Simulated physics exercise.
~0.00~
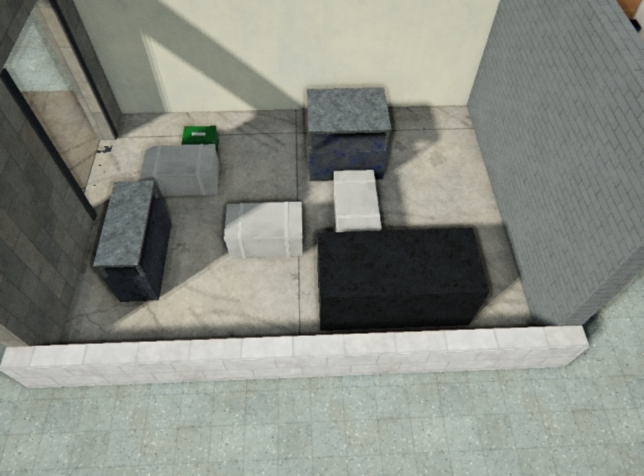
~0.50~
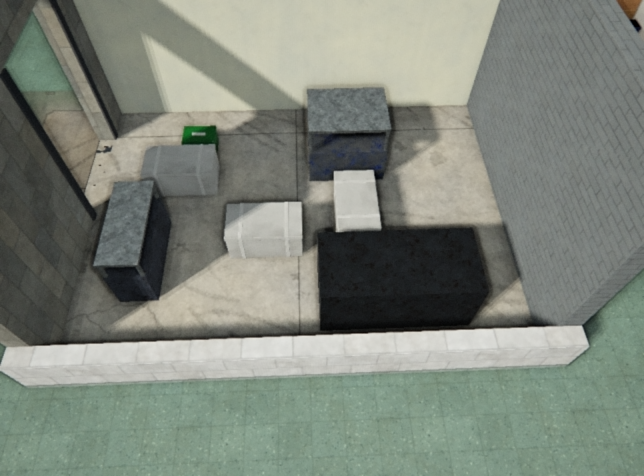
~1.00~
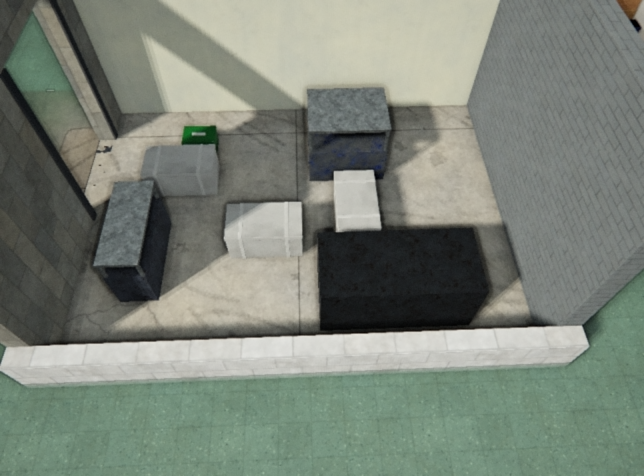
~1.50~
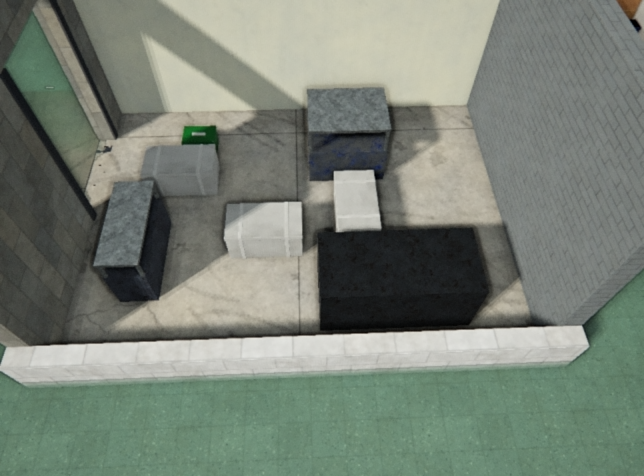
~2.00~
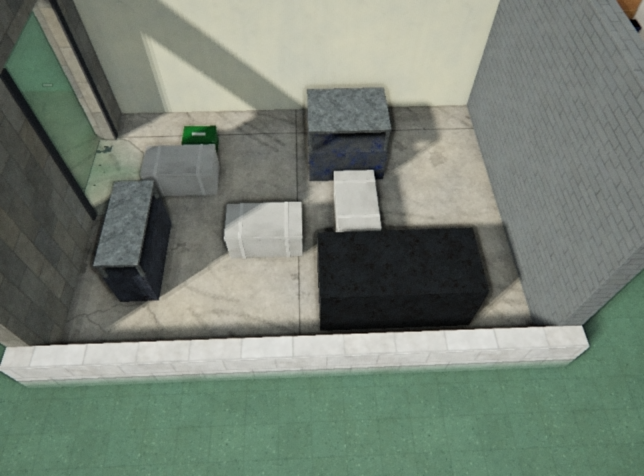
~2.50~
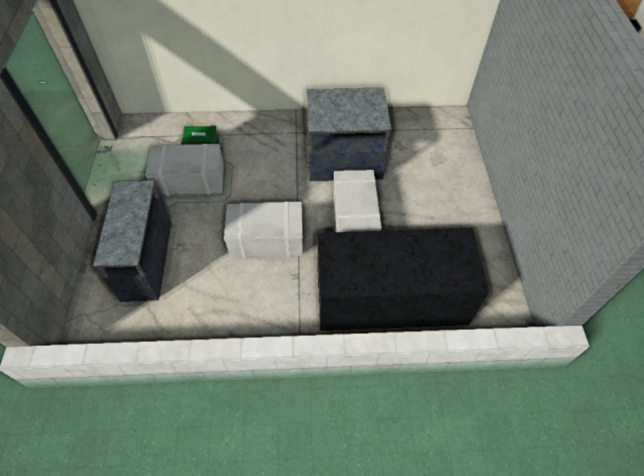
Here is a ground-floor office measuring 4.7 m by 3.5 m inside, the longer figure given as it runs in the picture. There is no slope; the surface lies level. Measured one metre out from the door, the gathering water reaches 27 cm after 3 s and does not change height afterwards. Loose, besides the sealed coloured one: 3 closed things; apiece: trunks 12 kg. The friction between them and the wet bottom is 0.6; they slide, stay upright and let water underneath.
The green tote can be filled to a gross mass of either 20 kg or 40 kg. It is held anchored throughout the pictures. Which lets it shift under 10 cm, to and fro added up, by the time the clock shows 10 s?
Passing pick: Only the heavier.
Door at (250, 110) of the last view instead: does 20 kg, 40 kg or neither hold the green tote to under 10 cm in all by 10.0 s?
Result: Heavier option only.
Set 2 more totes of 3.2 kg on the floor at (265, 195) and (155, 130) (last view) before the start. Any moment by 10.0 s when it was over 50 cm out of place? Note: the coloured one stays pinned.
Taking them in order, the first is beyond the line and the second is inside the line.
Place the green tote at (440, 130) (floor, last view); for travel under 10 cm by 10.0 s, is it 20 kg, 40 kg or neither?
So heavier weight required.
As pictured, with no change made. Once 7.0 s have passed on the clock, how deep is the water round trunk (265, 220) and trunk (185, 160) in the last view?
I'd estimate 7 cm for the first and 12 cm for the second.
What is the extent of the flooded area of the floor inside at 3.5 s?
About 4.5 m2.
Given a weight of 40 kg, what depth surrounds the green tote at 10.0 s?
Around 11 cm.
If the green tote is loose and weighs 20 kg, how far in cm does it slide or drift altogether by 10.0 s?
It covers about 80 cm altogether.
After 3.5 s the green tote would be 1 cm from its start with 20 kg and 0 cm from its start with 40 kg; 8 cm of water round it then.
After 4.5 s the green tote would be 21 cm from its start with 20 kg and 0 cm from its start with 40 kg; 7 cm of water round it then.
After 7.0 s the green tote would be 25 cm from its start with 20 kg and 0 cm from its start with 40 kg; 10 cm of water round it then.
After 10.0 s the green tote would be 76 cm from its start with 20 kg and 0 cm from its start with 40 kg; 11 cm of water round it then.
